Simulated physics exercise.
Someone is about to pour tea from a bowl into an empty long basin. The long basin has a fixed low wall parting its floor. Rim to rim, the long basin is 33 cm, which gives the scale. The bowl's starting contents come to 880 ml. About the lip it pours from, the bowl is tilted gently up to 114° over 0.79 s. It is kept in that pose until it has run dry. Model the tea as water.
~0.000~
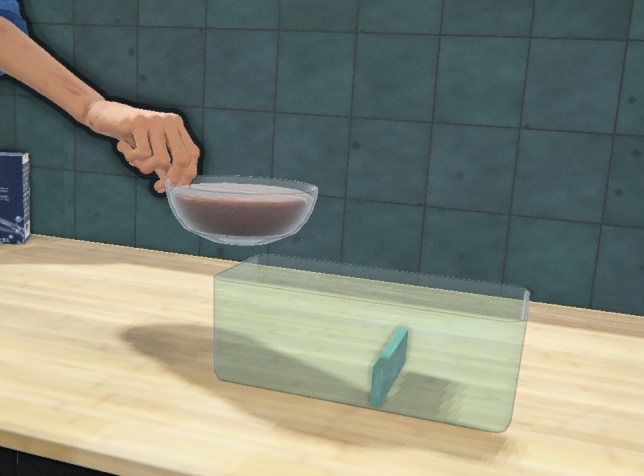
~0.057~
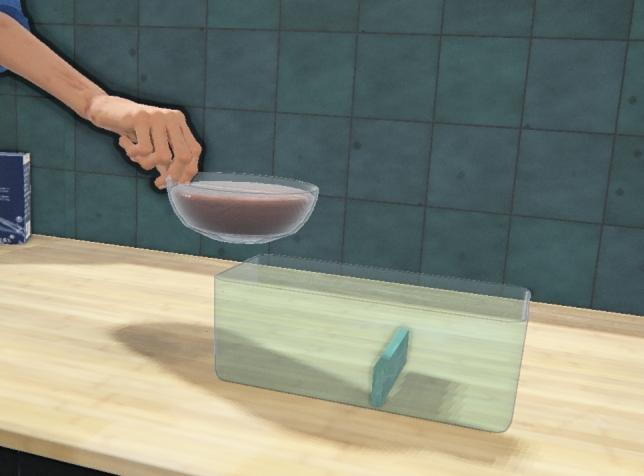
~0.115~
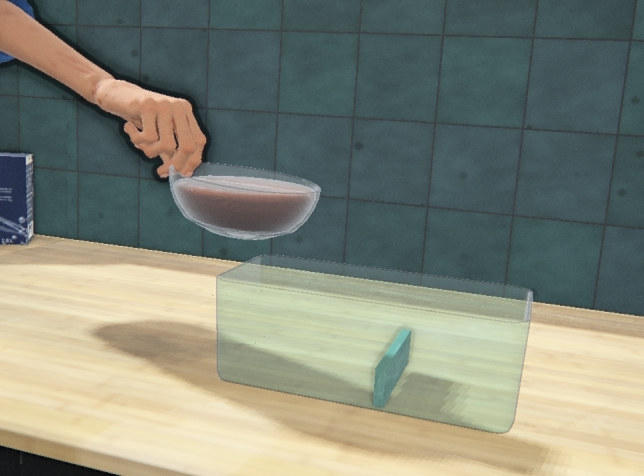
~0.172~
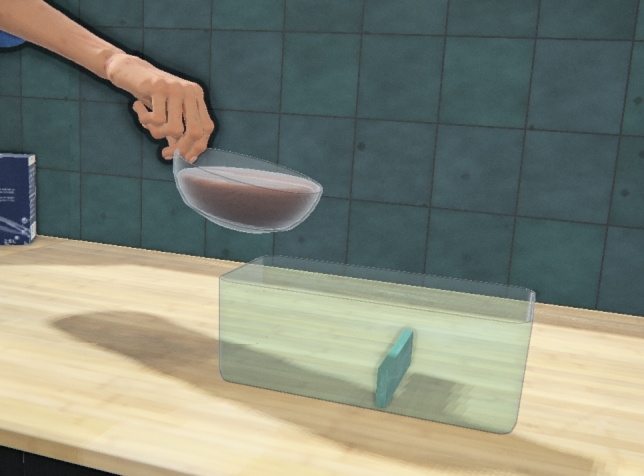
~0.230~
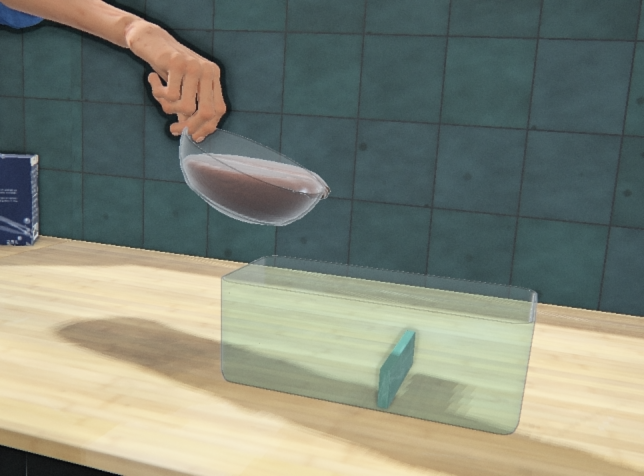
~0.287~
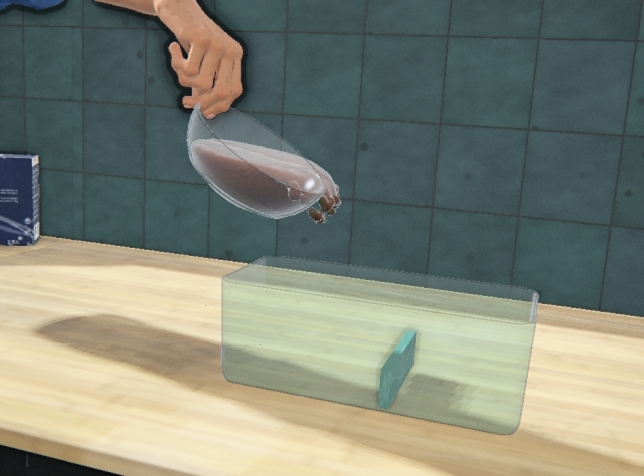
A hand gripping a clear bowl of reddish-brown tea by its left rim rises and tilts it gently to the right, until a little tea slips over the lip. Below sits a long, see-through, pale green basin with a small teal upright piece inside, and a dark blue box stands at left. The setting is a pale wooden counter before dark teal tiles, seen from slightly above in a nearly still view.
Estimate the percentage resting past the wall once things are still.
I would say roughly 50 percent.
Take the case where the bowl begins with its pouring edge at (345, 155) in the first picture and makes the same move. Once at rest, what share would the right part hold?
Then about 65 per cent.
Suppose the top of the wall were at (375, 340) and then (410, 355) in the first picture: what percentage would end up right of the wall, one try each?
The first gives near 65 per cent and the second near 40 per cent.
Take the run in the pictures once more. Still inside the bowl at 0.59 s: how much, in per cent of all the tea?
Some 8 % of it is still there.
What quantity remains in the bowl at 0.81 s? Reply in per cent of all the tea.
I'd say some 0 per cent remains.
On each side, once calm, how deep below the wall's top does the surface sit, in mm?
Left 28 mm, right 20 mm.
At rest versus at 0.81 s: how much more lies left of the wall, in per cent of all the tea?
I'd say near 20 percent.
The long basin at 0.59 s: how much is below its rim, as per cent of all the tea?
Around 40%.
Then, 0.59 s in, the tilt is 97° and 8 per cent is still to pour, 15 is left of the wall and 25 right of it.
Then, 0.81 s in, the tilt is 114° and 0 per cent is still to pour, 25 is left of the wall and 55 right of it.
Then, 1.04 s in, the tilt is 114° and 0 per cent is still to pour, 39 is left of the wall and 56 right of it.
Then, 1.29 s in, the tilt is 114° and 0 per cent is still to pour, 45 is left of the wall and 50 right of it.
Finally, 45 per cent lies left of the wall, 50 right of it and 5 outside.
